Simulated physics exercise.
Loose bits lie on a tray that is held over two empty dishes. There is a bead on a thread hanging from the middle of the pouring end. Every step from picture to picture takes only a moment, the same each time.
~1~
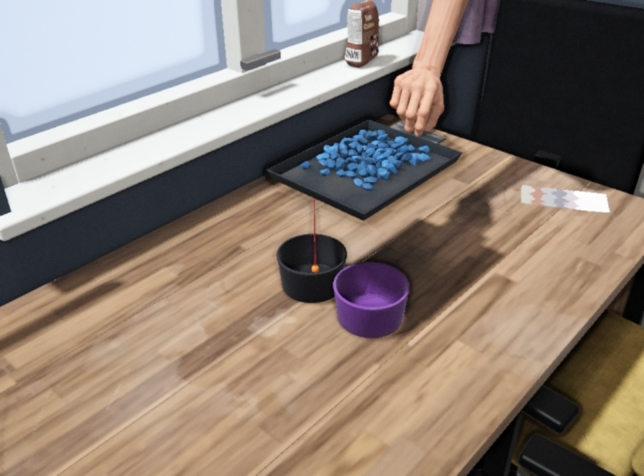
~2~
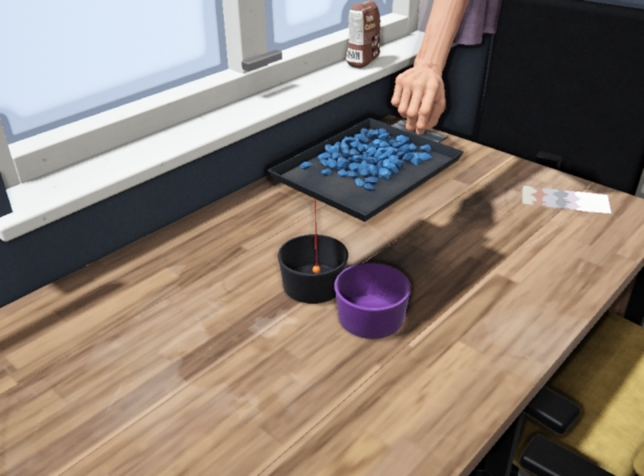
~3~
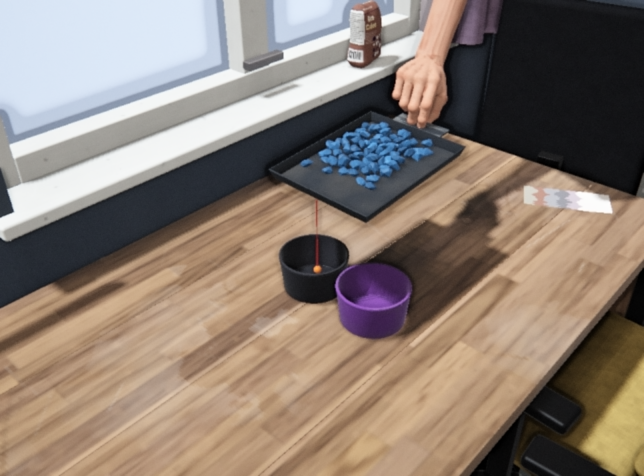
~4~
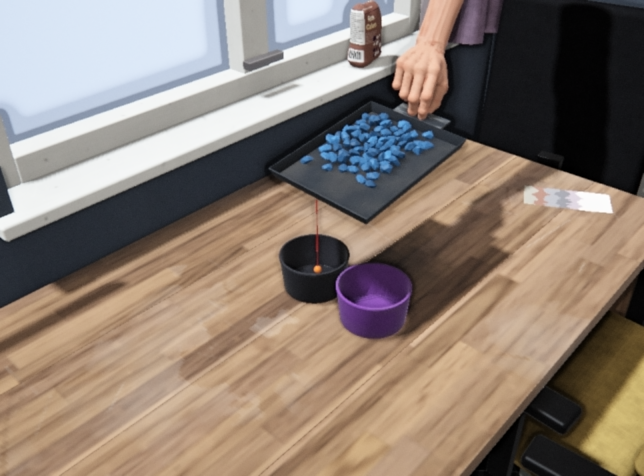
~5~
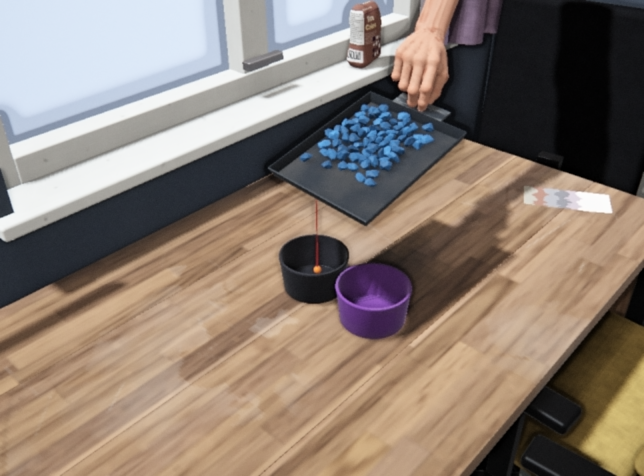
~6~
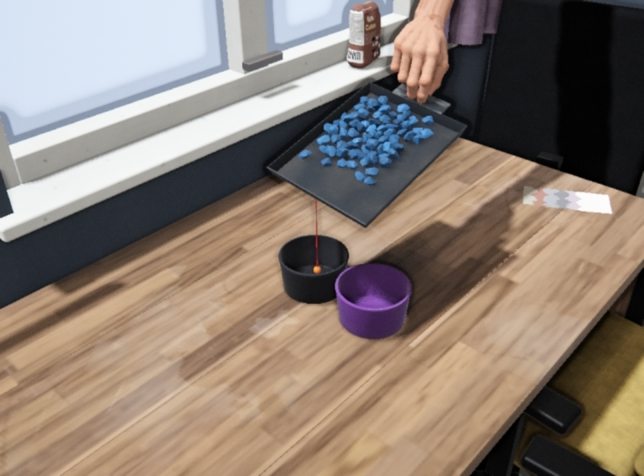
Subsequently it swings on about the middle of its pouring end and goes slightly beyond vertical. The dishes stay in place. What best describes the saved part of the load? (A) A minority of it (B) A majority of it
Answer: A.
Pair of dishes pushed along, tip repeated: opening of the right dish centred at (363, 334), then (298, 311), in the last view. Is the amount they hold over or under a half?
For the two tries in order: Exceeding half, not as much as half.
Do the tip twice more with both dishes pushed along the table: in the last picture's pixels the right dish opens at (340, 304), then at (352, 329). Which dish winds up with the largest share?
The first time it is the dish to the right, and the second time it is the dish to the right.
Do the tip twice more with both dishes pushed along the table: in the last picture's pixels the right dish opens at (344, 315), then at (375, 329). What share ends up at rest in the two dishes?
Around 90 and around 80 per cent, in that order.
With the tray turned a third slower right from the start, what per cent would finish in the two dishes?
Estimate: Around 10%.
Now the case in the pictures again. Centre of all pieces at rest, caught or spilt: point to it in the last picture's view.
Once nothing moves, the middle sits near (333, 353).
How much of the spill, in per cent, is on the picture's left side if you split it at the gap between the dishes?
About 60 per cent.
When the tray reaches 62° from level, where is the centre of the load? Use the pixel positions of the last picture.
Look about (349, 208) in the last picture.
Soon, tray tipped steeply; most on the tray; a stray few outside both; about a quarter in the air.
A while on, tray tipped past a quarter turn; a small part in the right dish; most outside both; a small part in the air.
Towards the end, tray tipped past a quarter turn; a small part in the right dish; most outside both.
Finally, tray tipped past a quarter turn; a small part in the right dish; none in the left dish; most outside both.
